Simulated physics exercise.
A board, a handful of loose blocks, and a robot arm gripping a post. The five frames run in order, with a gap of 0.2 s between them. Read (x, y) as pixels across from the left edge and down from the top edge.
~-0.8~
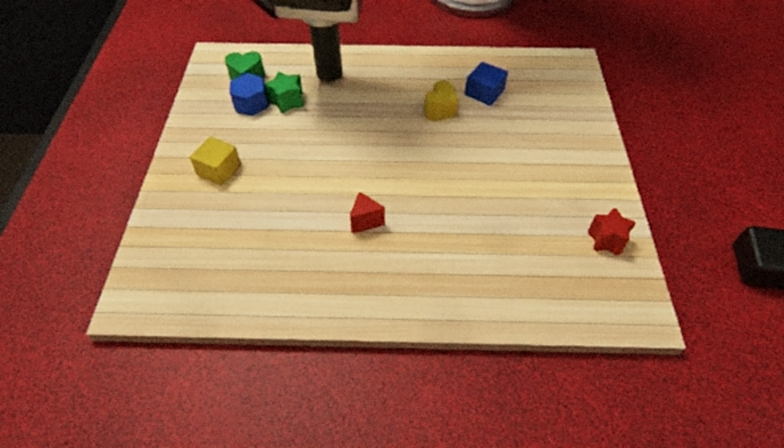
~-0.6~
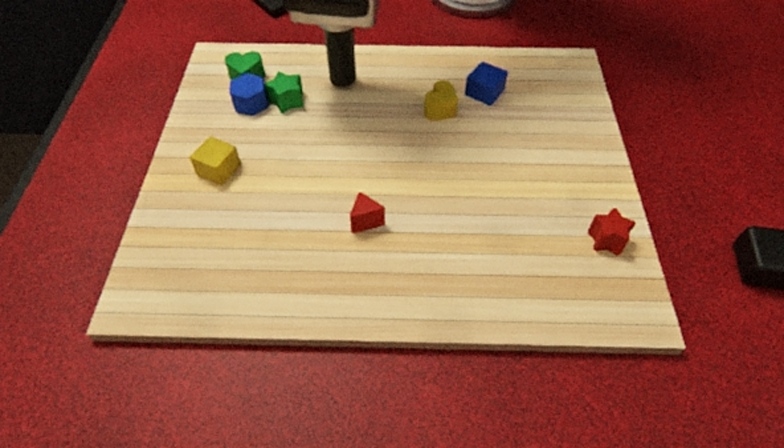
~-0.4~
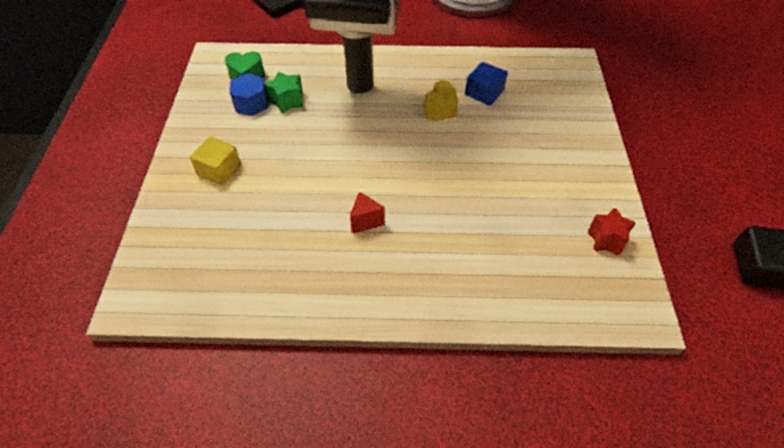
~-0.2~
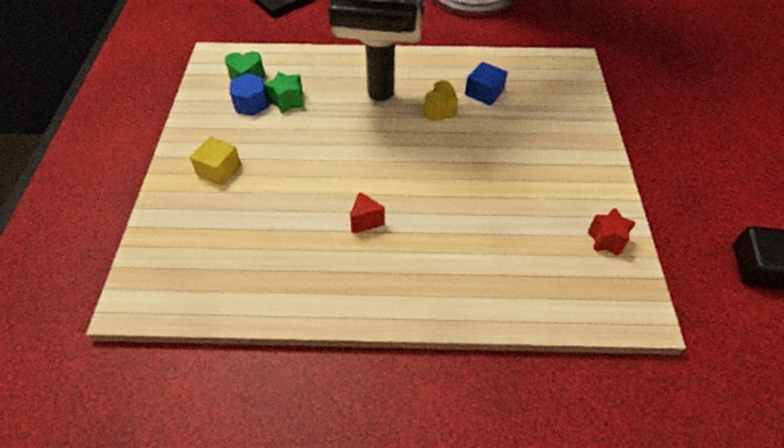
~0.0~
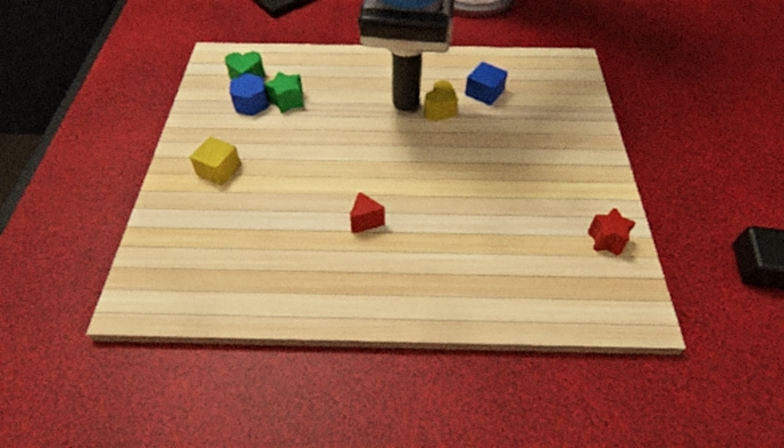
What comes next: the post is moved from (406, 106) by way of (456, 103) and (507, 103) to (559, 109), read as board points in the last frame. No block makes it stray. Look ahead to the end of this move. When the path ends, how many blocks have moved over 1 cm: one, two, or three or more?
Going by the path, two of them shift by more than about 1 cm.
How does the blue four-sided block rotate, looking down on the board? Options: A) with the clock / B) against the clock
The answer is B.
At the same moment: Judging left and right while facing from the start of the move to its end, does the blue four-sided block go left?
Yes, it checks out.
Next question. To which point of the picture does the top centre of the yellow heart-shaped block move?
Its top face will be centred at roughly (493, 102).
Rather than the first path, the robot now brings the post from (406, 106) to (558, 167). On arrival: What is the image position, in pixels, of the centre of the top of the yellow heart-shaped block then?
The middle of the upper face of the yellow heart-shaped block will lie at about (473, 93) in the picture.
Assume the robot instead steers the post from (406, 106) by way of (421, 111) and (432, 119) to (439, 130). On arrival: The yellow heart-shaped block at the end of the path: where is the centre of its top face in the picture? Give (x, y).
At pixel (459, 95).
The first path, step by step. One third of the way, post at (458, 98); yellow heart-shaped block at (479, 97), turned 15° clockwise.
Two thirds of the way, post at (509, 98); yellow heart-shaped block at (493, 102), turned 65° clockwise; blue four-sided block at (509, 65), turned 20° anticlockwise.
At the end, post at (560, 104); yellow heart-shaped block at (493, 102), turned 65° clockwise; blue four-sided block at (509, 65), turned 20° anticlockwise.
